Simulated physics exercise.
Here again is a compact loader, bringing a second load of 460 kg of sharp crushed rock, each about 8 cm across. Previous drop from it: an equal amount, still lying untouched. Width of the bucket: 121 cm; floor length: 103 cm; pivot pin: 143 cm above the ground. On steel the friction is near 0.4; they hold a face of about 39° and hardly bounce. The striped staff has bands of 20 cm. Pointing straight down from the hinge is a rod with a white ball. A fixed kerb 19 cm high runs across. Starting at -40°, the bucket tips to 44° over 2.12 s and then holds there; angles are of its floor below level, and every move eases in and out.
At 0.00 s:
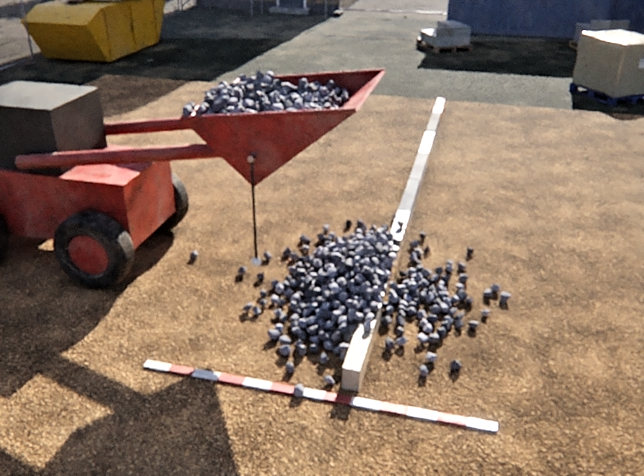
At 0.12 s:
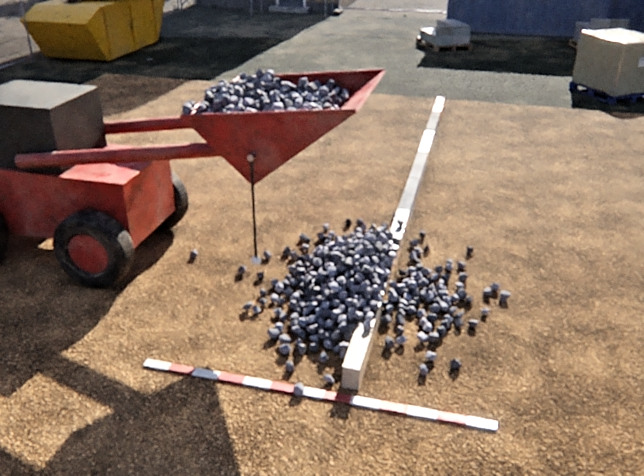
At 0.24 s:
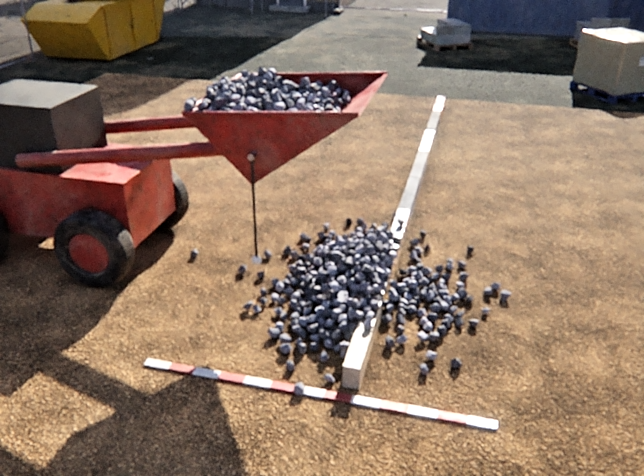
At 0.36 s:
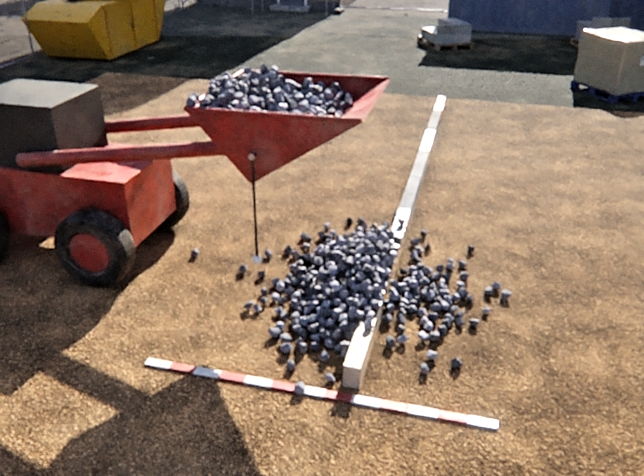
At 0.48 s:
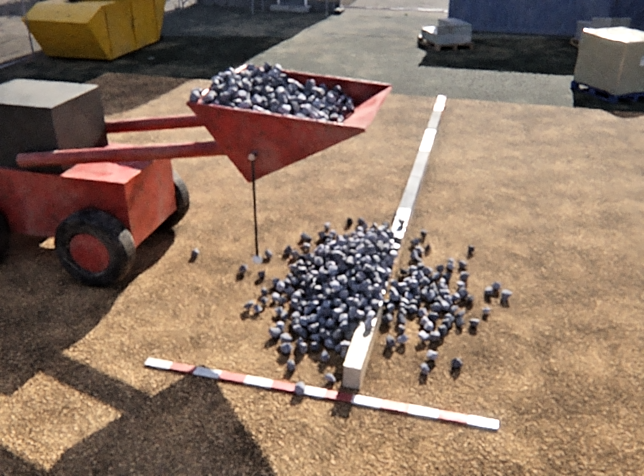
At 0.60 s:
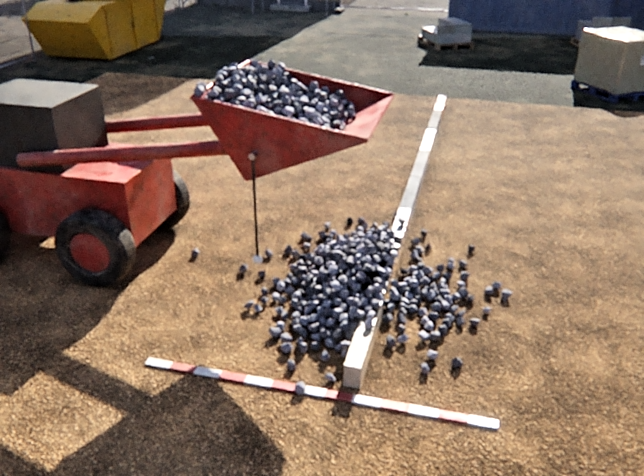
The video shows a red loader holding a bucket of grey stones above a stone pile straddling a pale kerb; the bucket slowly tilts, its right-hand lip lowering slightly and its rear rising, while the loader and pile stay still.
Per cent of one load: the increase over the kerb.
59 percent.
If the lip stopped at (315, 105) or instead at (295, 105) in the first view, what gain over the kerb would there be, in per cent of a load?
First some 10, then 0 per cent.
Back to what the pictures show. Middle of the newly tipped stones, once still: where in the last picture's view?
Roughly at pixel (398, 278).
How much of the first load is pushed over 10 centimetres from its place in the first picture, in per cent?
Around 10 in a hundred.
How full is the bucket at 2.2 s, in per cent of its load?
Roughly 20 parts in a hundred of the load.
After 1.6 s the floor is at 31°; in per cent of one load, 98 in the bucket, 87 on this side of the kerb, 14 over the kerb; the foremost stones are at (482, 299).
After 2.2 s the floor is at 44°; in per cent of one load, 21 in the bucket, 139 on this side of the kerb, 41 over the kerb; the foremost stones are at (482, 299).
After 2.6 s the floor is at 44°; in per cent of one load, 0 in the bucket, 136 on this side of the kerb, 64 over the kerb; the foremost stones are at (513, 305).
After 5.3 s the floor is at 44°; in per cent of one load, 0 in the bucket, 127 on this side of the kerb, 73 over the kerb; the foremost stones are at (545, 316). Net gain over the kerb, 59.
